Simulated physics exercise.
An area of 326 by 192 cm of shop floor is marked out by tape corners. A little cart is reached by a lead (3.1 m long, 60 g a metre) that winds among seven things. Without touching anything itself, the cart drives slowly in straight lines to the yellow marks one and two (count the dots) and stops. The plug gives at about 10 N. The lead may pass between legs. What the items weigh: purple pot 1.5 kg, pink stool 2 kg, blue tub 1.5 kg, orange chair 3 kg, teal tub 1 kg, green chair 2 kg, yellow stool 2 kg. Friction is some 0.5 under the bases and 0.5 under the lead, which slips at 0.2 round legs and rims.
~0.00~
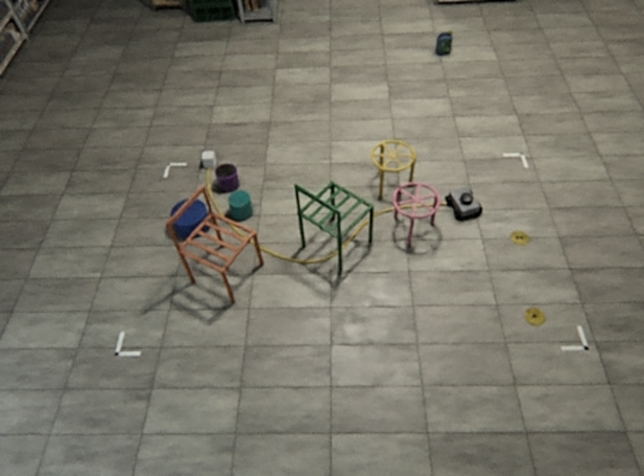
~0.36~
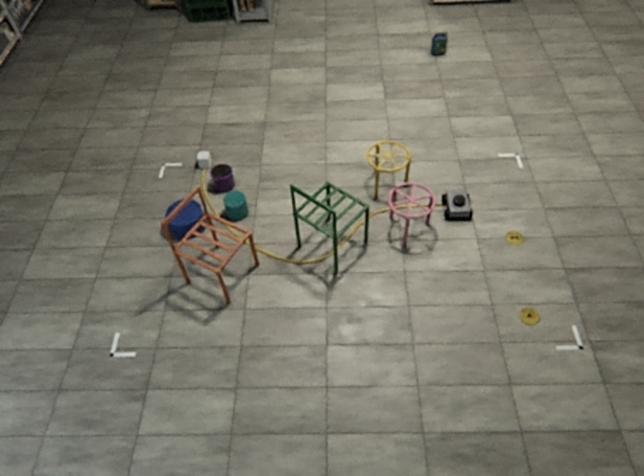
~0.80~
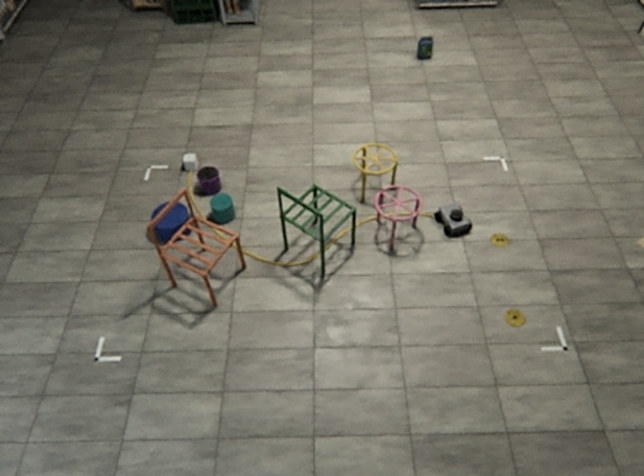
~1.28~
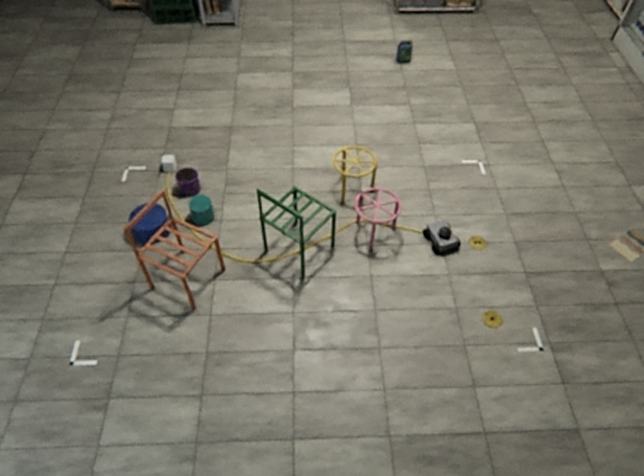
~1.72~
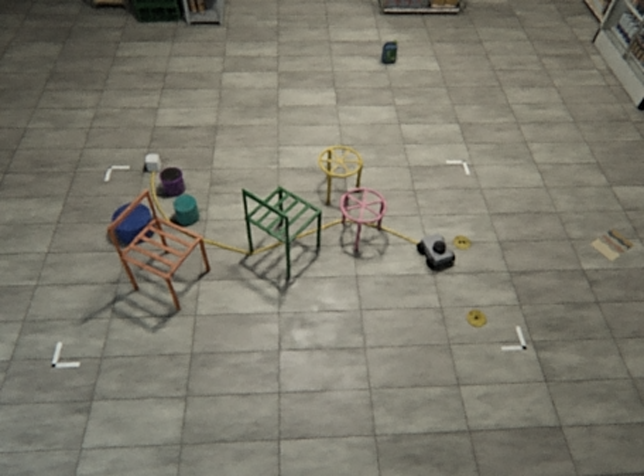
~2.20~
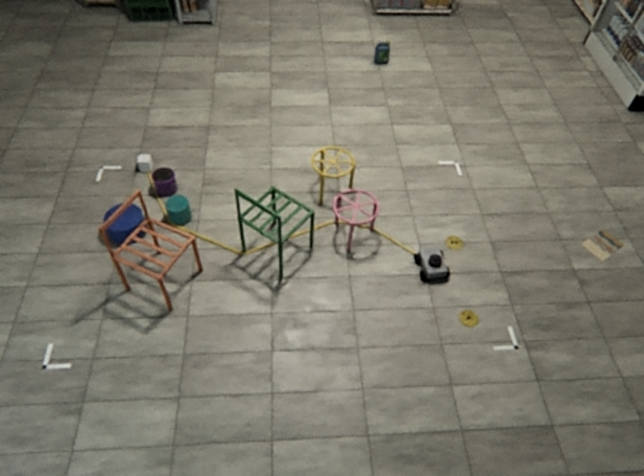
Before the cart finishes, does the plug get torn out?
The plug will get dragged out.
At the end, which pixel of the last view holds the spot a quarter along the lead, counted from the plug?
Pixel estimate: Near (230, 244).
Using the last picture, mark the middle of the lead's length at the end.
Halfway point, last view: Approx. (303, 242).
At 3.1 s, cart at (456, 298), plug out; pink stool 18 cm off its start, teal tub 4 cm off its start, green chair 3 cm off its start.
At 4.0 s, cart at (466, 301), plug out; pink stool 18 cm off its start, teal tub 4 cm off its start, green chair 3 cm off its start.
At 4.9 s, cart at (459, 266), plug out; pink stool 18 cm off its start at (358, 222), teal tub 4 cm off its start at (181, 201), green chair 3 cm off its start at (277, 211).
At 5.9 s, cart at (454, 242), plug out; pink stool 18 cm off its start, teal tub 4 cm off its start, green chair 3 cm off its start.
At 6.3 s, cart at (454, 242), plug out; pink stool 18 cm off its start at (358, 222), teal tub 4 cm off its start at (181, 201), green chair 3 cm off its start at (277, 211).
